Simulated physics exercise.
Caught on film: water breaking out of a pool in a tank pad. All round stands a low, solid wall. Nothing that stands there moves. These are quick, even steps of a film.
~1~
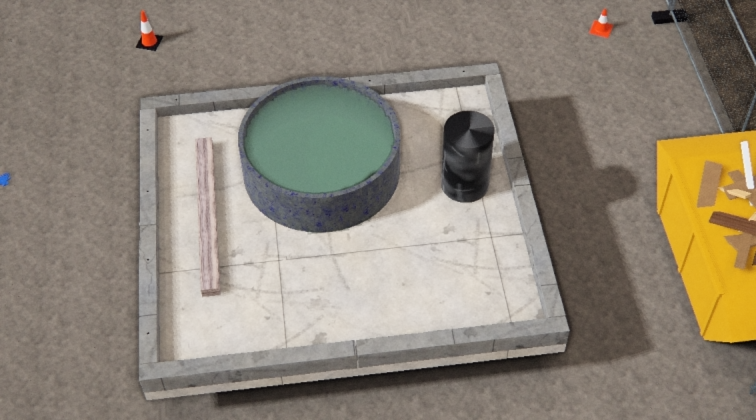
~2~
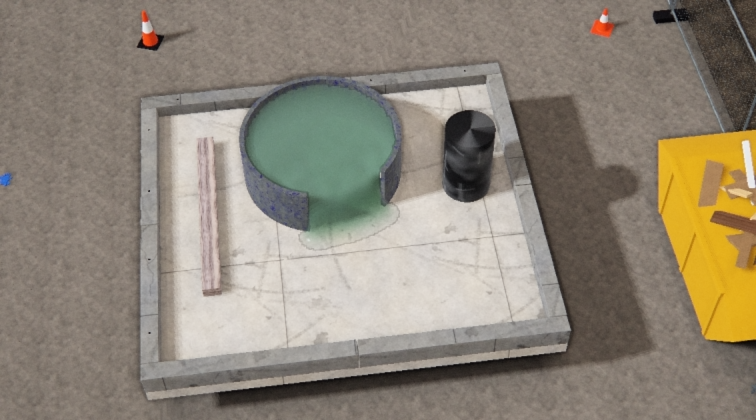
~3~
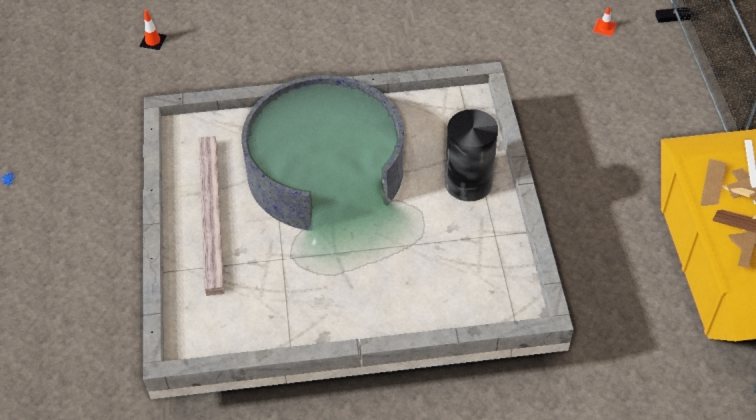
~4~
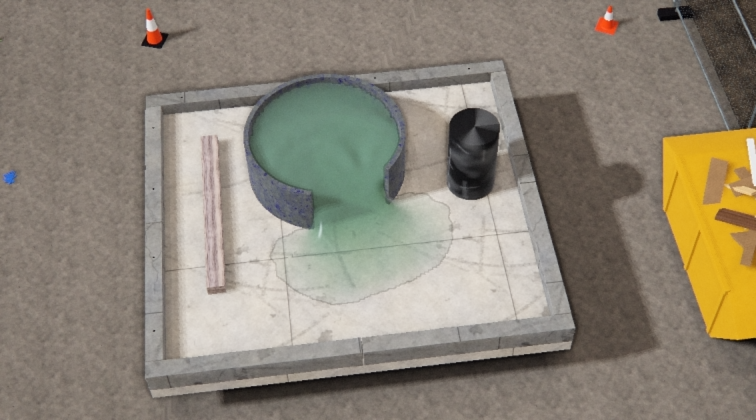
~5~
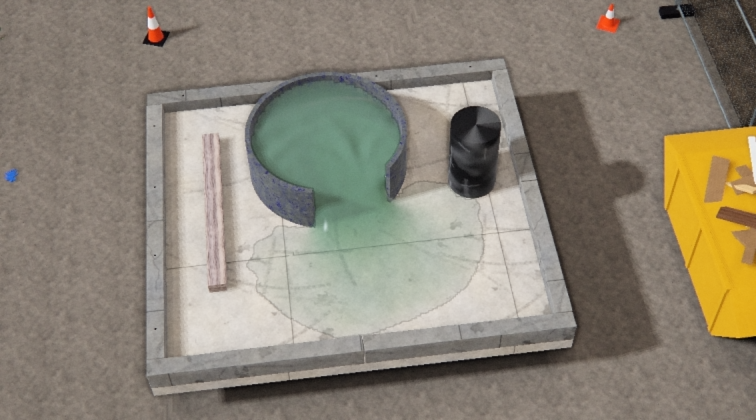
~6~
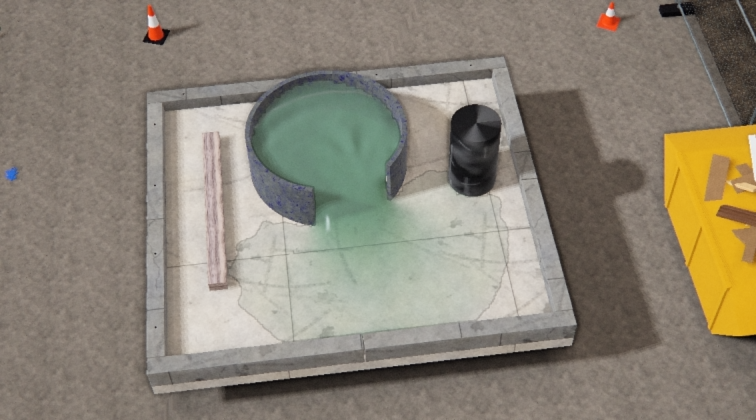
Green water pouring through a gap in a round tank's wall and spreading across a pale, low-walled pad beside a black cylinder.
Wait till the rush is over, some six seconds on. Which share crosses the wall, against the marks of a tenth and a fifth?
The share lost is from a tenth to a fifth.
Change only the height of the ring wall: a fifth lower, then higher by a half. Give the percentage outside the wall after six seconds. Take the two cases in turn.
Roughly 20 per cent, then 2 per cent.
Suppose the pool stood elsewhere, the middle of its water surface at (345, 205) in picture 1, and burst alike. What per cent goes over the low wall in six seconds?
Some 24 per cent.
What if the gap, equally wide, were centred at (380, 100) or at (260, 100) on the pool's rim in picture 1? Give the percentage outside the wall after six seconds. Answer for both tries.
Near 28 and 32 in a hundred.
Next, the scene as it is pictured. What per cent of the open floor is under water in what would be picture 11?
Roughly 50 per cent.
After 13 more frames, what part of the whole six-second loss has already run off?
Close to 70 %.
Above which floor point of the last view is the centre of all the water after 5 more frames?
Near (354, 210).
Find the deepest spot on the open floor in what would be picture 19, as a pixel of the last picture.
I would point to (550, 319).
A moment on, water covers 40 % of the floor; the low wall has let 0 % over.
Next, water covers 40 % of the floor; the low wall has let 1 % over.
Then, water covers 50 % of the floor; the low wall has let 9 % over.
Later, water covers 65 % of the floor; the low wall has let 13 % over.
In the end, water covers 80 % of the floor; the low wall has let 13 % over.
